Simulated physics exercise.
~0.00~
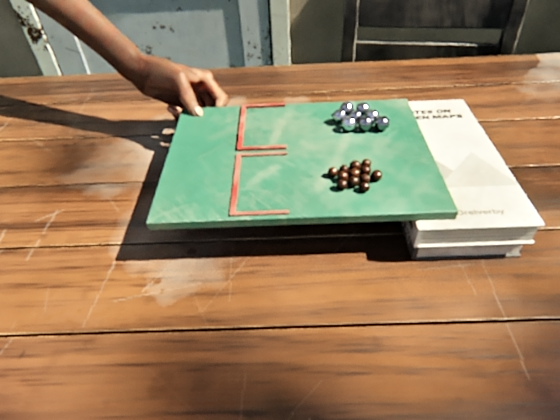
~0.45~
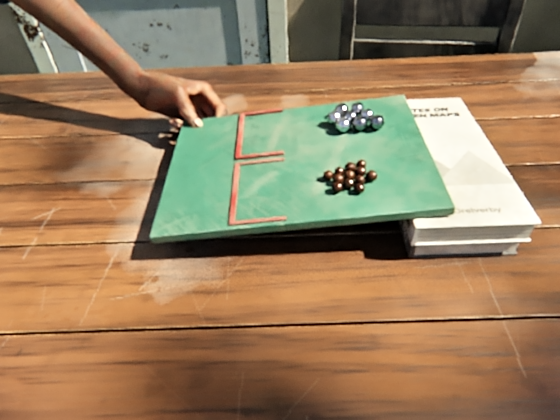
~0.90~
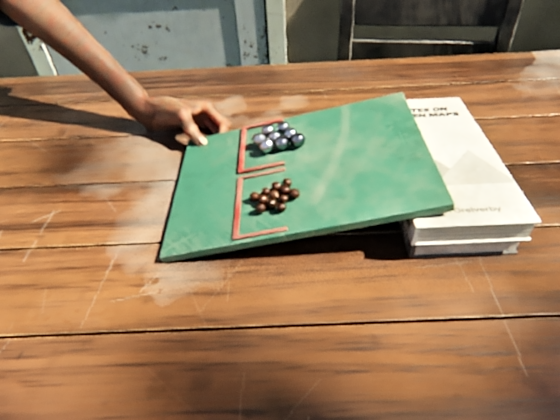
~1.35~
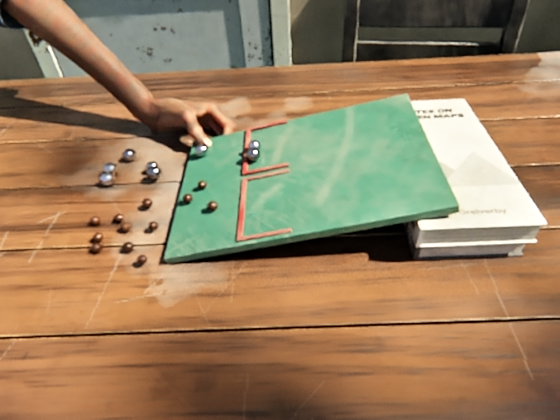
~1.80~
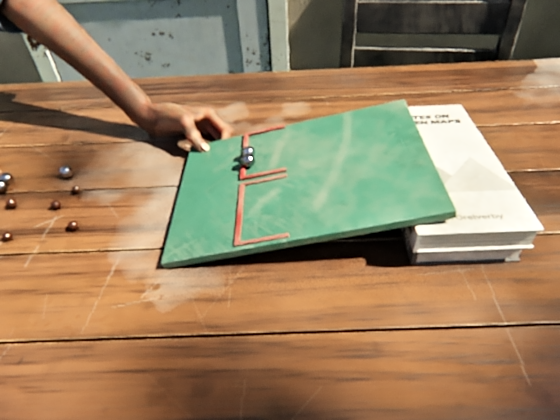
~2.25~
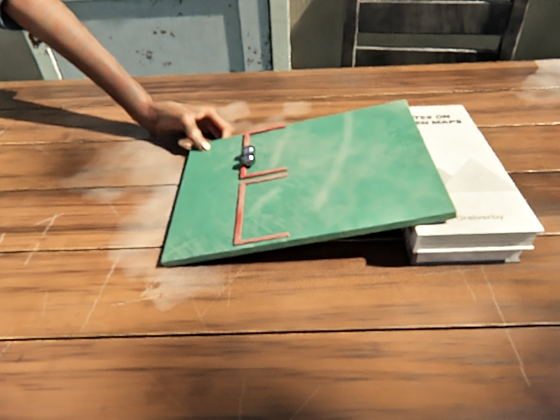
Brown and silver balls roll left past red bars as a hand lowers the board.
